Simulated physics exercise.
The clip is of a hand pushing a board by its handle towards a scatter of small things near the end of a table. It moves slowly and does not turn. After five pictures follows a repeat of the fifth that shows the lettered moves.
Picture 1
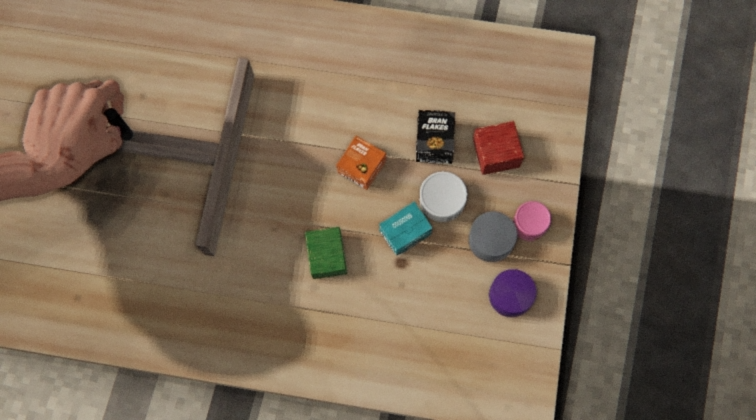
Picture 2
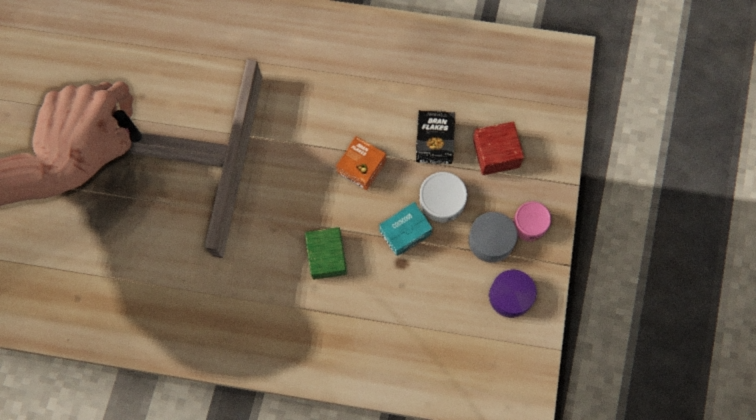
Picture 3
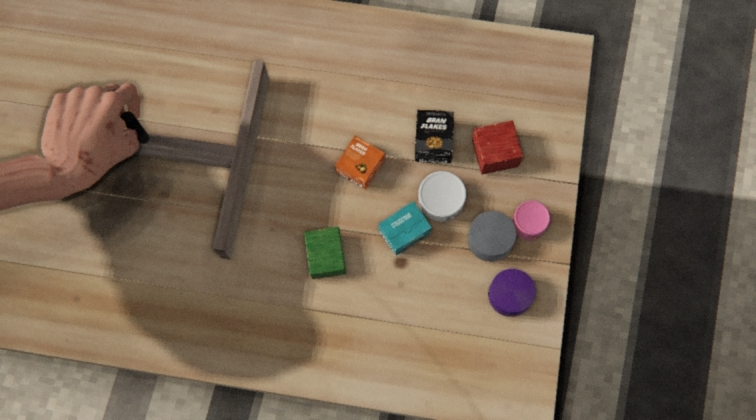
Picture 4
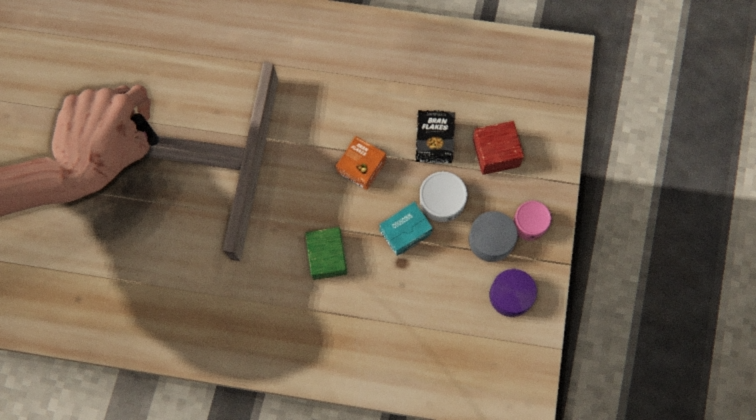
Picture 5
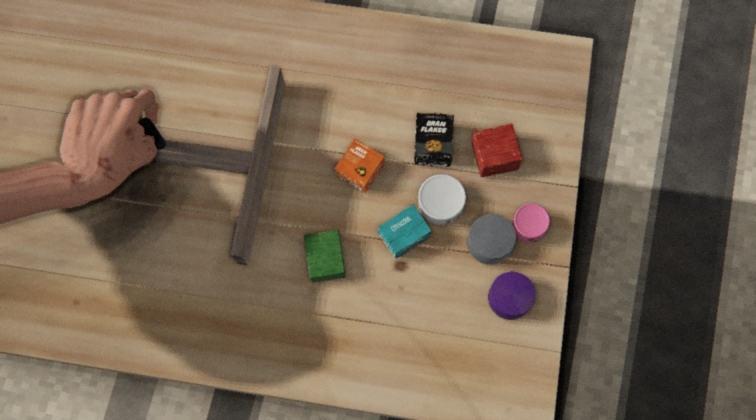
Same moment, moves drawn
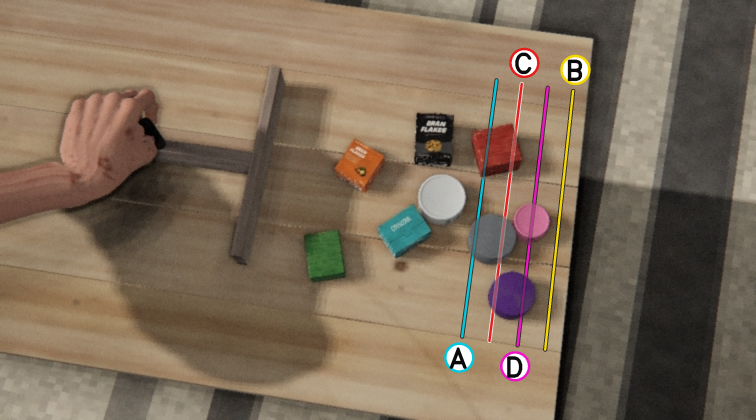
A hand slid a wooden board by its handle slowly to the right across a table, towards a scatter of small boxes, blocks and round tubs, which stayed where they were, untouched.
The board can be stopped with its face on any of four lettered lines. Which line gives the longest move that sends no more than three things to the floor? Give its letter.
It can go as far as C.
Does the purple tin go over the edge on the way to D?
Yes.
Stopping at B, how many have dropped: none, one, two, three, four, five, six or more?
Six or more.
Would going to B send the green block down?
By then, yes.
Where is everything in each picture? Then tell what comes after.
The first picture shows white tub (443, 197); green block (327, 253); orange box (362, 163).
The second picture shows board (231, 151); pink jar (531, 222).
The third picture shows board (240, 152); black packet (434, 136).
The fourth picture shows board (249, 154); grey pot (492, 237).
The fifth picture shows board (256, 158); white tub (441, 200); green block (326, 256); orange box (360, 167).
On the marked copy, A at (480, 203); B at (560, 215); C at (506, 207); D at (533, 211).
Following C. Soon after the start, board (346, 171); green block (356, 264); orange box (375, 165).
Later, board (436, 184); pink jar (536, 226); red block (523, 146).
In the end, board (505, 194); pink jar over the edge; red block over the edge; two fallen.
As for the rest, A is within the limit but short; B drops nine; D drops five.
